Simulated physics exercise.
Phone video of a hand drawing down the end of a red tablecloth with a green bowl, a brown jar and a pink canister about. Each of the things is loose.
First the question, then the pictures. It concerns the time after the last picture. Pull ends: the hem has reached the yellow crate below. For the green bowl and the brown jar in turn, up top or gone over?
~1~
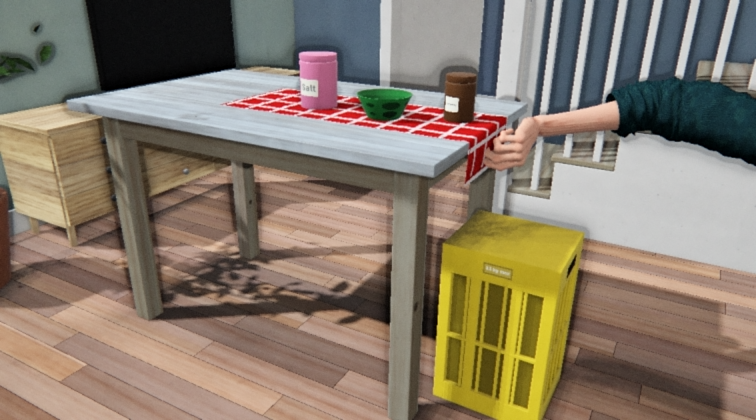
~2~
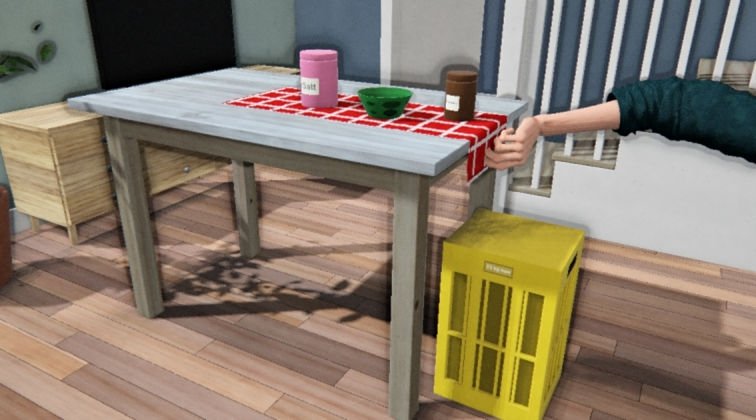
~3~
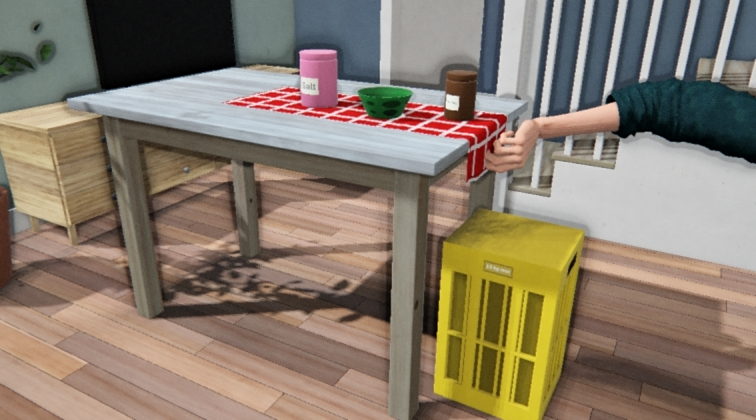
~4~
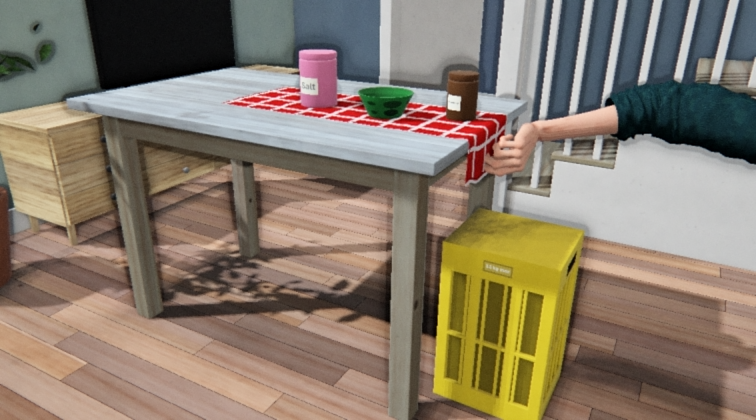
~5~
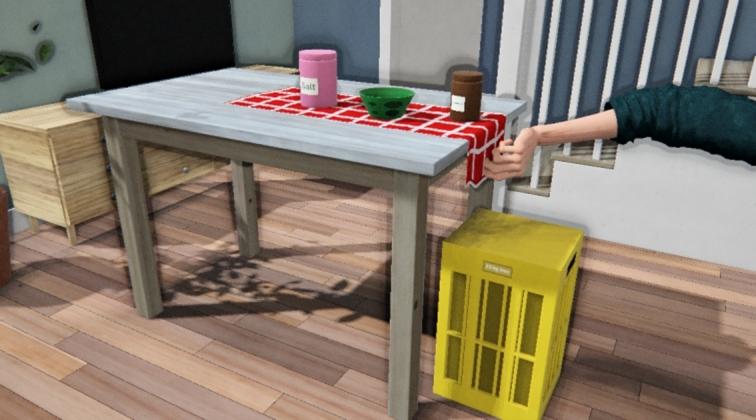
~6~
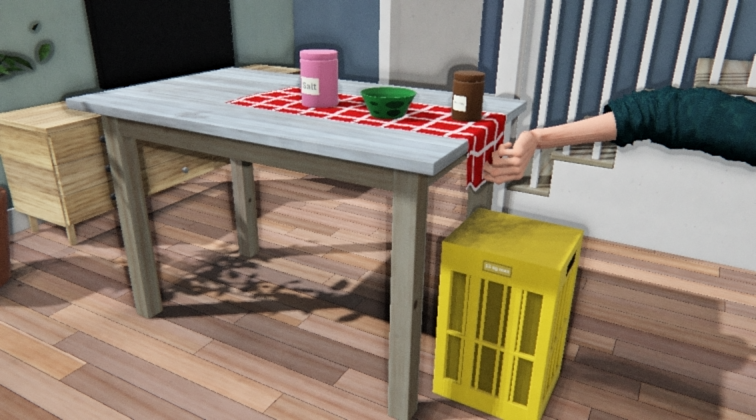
Green bowl: Up top; brown jar: Gone over.
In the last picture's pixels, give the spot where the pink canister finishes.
It ends up near (365, 83).
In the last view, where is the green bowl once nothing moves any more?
It ends up somewhere near (438, 110).
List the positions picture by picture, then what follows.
Tablecloth end (464, 186); green bowl (384, 94); brown jar (462, 74); pink canister (318, 53); top of the crate (528, 252), in the first frame.
Tablecloth end (467, 185), far hem (221, 103); brown jar (462, 73); brown jar stands on the cloth, in the second frame.
Tablecloth end (466, 185); green bowl (385, 92), in the third frame.
Tablecloth end (465, 186), far hem (222, 103); brown jar (464, 73), in the fourth frame.
Tablecloth end (465, 188); green bowl (387, 92), in the fifth frame.
Tablecloth end (466, 190), far hem (225, 103); green bowl (388, 92); brown jar (470, 73); top of the crate (528, 249), in the sixth frame.
Then, 0.20 s after the last picture, hem going down; bowl moved a little; jar moved a little.
Then, 0.46 s after the last picture, hem going down; bowl carried along near (415, 108); jar tipping at the edge near (518, 62).
Then, 0.82 s after the last picture, hem on the crate; bowl carried along near (436, 110); jar over the edge.
At rest, hem on the crate; bowl carried along near (437, 110); jar over the edge. The green bowl keeps clear of the edge and the brown jar falls off.
